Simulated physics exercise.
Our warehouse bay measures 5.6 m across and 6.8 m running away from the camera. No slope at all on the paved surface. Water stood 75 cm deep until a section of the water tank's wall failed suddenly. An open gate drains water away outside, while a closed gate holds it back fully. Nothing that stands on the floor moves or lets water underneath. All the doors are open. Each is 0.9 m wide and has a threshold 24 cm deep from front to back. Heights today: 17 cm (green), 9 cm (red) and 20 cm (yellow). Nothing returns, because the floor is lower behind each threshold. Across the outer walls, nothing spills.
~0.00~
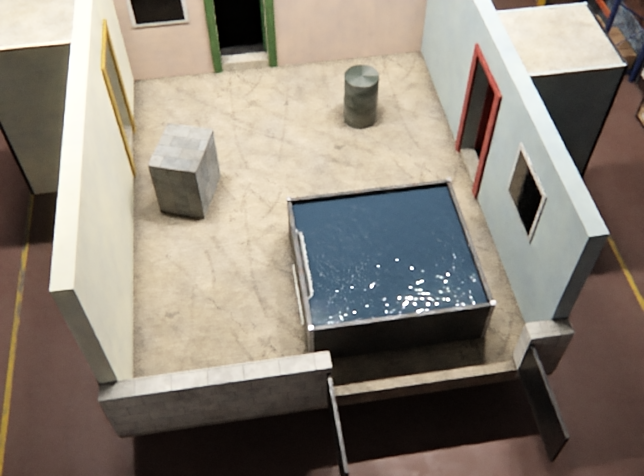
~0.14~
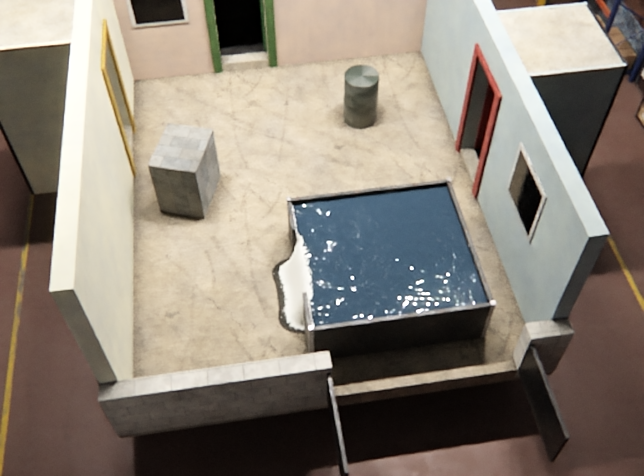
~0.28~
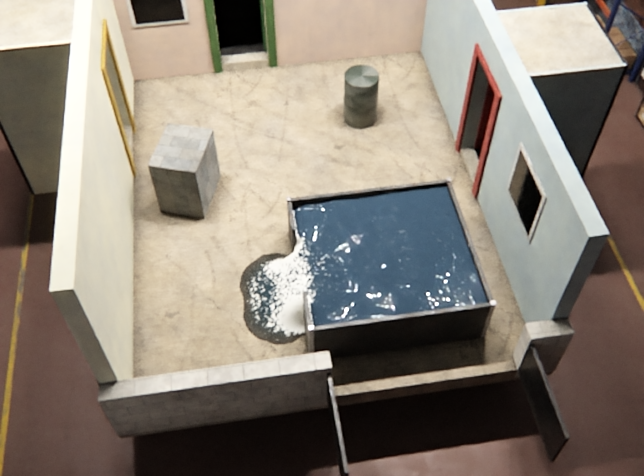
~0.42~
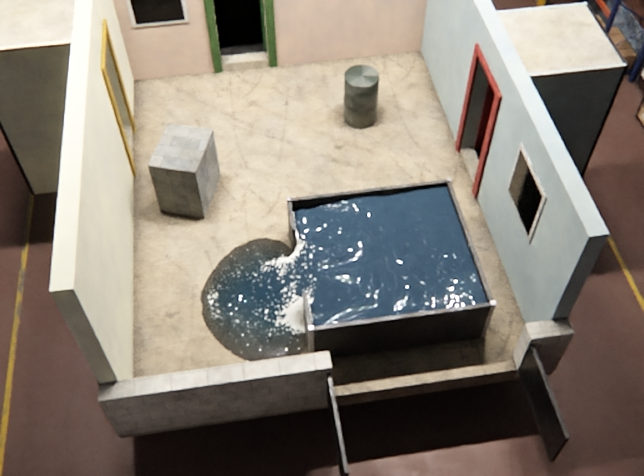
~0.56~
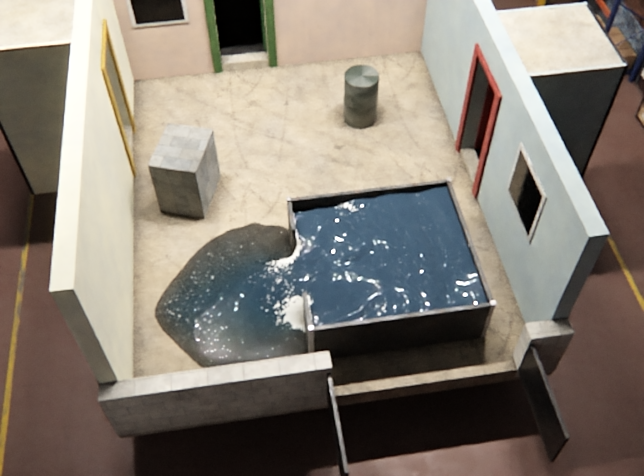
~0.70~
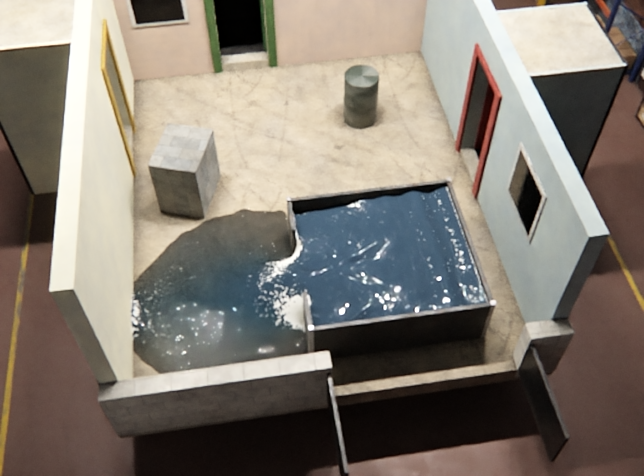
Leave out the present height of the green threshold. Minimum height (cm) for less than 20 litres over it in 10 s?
Around 7 cm.
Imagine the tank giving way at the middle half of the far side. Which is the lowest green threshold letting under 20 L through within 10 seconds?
About 24 cm.
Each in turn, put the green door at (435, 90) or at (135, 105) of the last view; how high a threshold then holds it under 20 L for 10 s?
Minimums: Roughly 10.5 cm and 12.5 cm.
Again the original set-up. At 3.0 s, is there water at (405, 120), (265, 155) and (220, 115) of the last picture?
Spot one bone dry, spot two awash, spot three awash.
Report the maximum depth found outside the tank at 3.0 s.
It gets to close to 37 centimetres there.
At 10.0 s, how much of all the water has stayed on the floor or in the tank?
What remains is some 92 per cent of the water.
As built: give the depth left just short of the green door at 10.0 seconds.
It stands about 8.0 centimetres deep.
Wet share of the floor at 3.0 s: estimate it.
Approximately 40 %.
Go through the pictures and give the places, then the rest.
The first frame shows the water tank at (385, 252) is whole and still, 75 cm deep; the green door at (241, 25) is dry.
In the second frame, the front is at (285, 322), 0.3 m from the gap at (302, 283); 0.3 m2 of floor is wet, 75 cm left at the back.
In the third frame, water pours out at (302, 284) and has run 0.8 m, to (251, 323); about 12 cm deep outside, 75 cm at the back.
In the fourth frame, the front is at (209, 314), 1.4 m from the gap at (302, 284); 2.2 m2 of floor is wet, 75 cm left at the back.
In the fifth frame, water pours out at (302, 284) and has run 2.1 m, to (163, 317); about 6 cm deep outside, 75 cm at the back.
In the sixth frame, water pours out at (302, 283) and has run 2.5 m, to (134, 342); about 5 cm deep outside, 70 cm at the back; the green door at (241, 25), 5.3 m from the gap, is still 3.8 m from the nearest water.
After 1.4 s water covers 25 % of the floor, deepest (56 cm) near (134, 409); it has not reached the green door.
After 3.0 s water covers 40 % of the floor, deepest (37 cm) near (168, 219); it has not reached the green door.
After 10.0 s water covers 100 % of the floor, deepest (18 cm) near (323, 65); 8 cm at the green door, 0 litres in over its 17 cm threshold.
At the green door as built, the water arrived by 3.1 s and peaked near 12 cm at 4.2 s.
Run again over the same 10 s with other heights there, 30 litres in over 6 cm, 12 litres over 8 cm. The limit of 20 litres is kept from about 7 cm up.
